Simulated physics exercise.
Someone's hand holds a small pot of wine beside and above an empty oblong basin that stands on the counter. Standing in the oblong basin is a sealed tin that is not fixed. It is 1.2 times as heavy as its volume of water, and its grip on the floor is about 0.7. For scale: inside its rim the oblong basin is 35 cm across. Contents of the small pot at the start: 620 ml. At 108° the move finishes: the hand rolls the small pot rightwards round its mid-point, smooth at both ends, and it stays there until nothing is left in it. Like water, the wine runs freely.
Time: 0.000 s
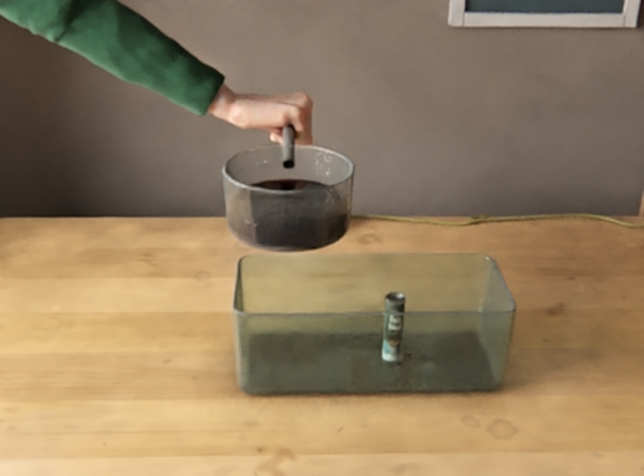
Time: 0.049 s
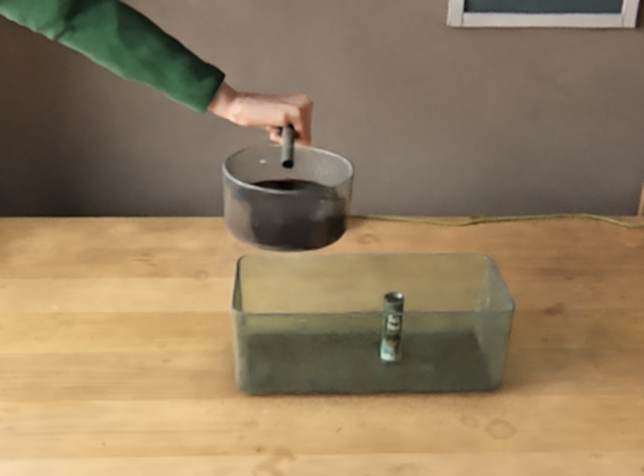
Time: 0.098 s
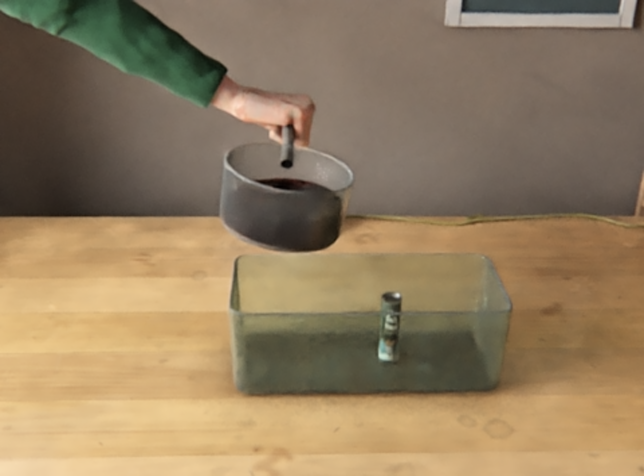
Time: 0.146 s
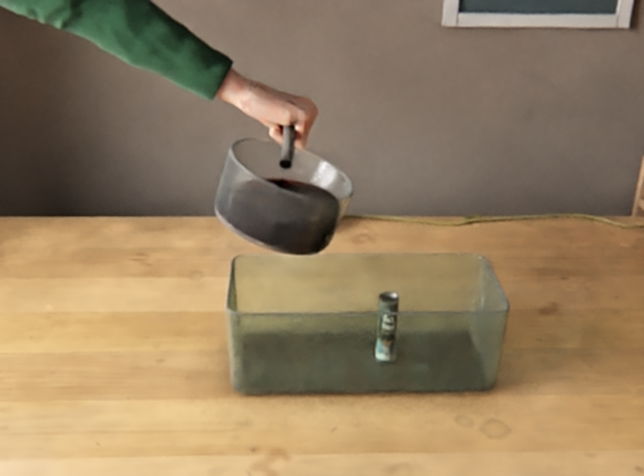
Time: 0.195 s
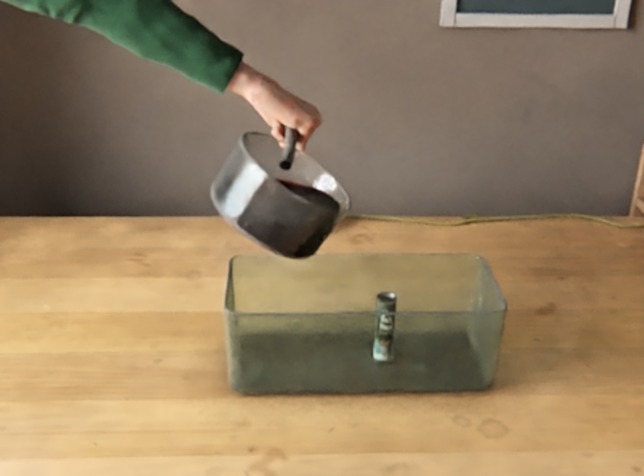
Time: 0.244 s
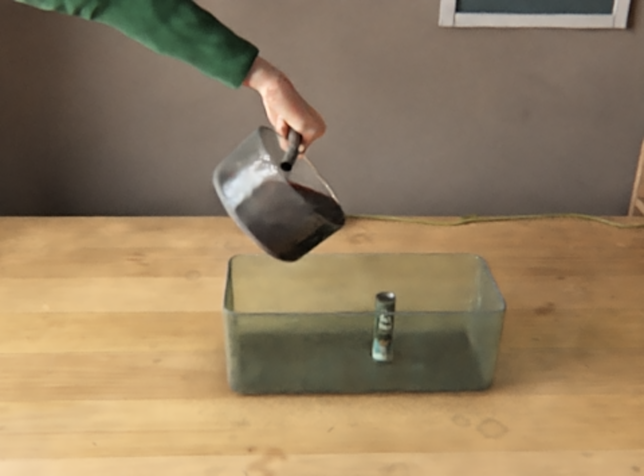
A hand tilts a small pot of dark liquid rightwards above a glass basin.
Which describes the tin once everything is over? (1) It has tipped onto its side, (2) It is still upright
1.
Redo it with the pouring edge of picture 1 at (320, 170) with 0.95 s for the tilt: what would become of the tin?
After that, the tin stays vertical.
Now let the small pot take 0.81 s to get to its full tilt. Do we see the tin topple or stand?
Result: Tin tipped over.
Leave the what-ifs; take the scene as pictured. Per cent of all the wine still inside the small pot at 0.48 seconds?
About 20 per cent.
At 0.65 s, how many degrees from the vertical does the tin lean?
Roughly 20°.
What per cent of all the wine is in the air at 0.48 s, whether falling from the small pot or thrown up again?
I'd put it at about 30 percent.
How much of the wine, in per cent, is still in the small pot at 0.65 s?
Around 6 in a hundred.
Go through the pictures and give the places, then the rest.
In the first picture, it leans 0°; its right rim is at (353, 169); the wine meets the walls at (229, 199) and (349, 199); the oblong basin's rim runs from (236, 284) to (504, 283); the tin's top is at (395, 300).
In the second picture, it leans 2°; its right rim is at (352, 171); the wine meets the walls at (228, 199) and (347, 200).
In the third picture, it leans 9°; its right rim is at (353, 178); the wine meets the walls at (224, 196) and (344, 201).
In the fourth picture, it leans 19°; its right rim is at (352, 189); the wine meets the walls at (219, 193) and (342, 202).
In the fifth picture, it leans 32°; its right rim is at (349, 204); the wine meets the walls at (215, 187) and (342, 205).
In the sixth picture, it leans 47°; its right rim is at (343, 220); the wine meets the walls at (220, 179) and (341, 208); 1 per cent is over the edge.
Then, 0.48 s in, the tilt is 106° and 20 per cent is still to pour; the tin stands where it began.
Then, 0.65 s in, the tilt is 108° and 6 per cent is still to pour; the tin leans 22°.
Then, 0.83 s in, the tilt is 108° and 0 per cent is still to pour; the tin lies on its side.
Then, 1.03 s in, the tilt is 108° and 0 per cent is still to pour; the tin lies on its side.
Finally, the tin lies on its side.
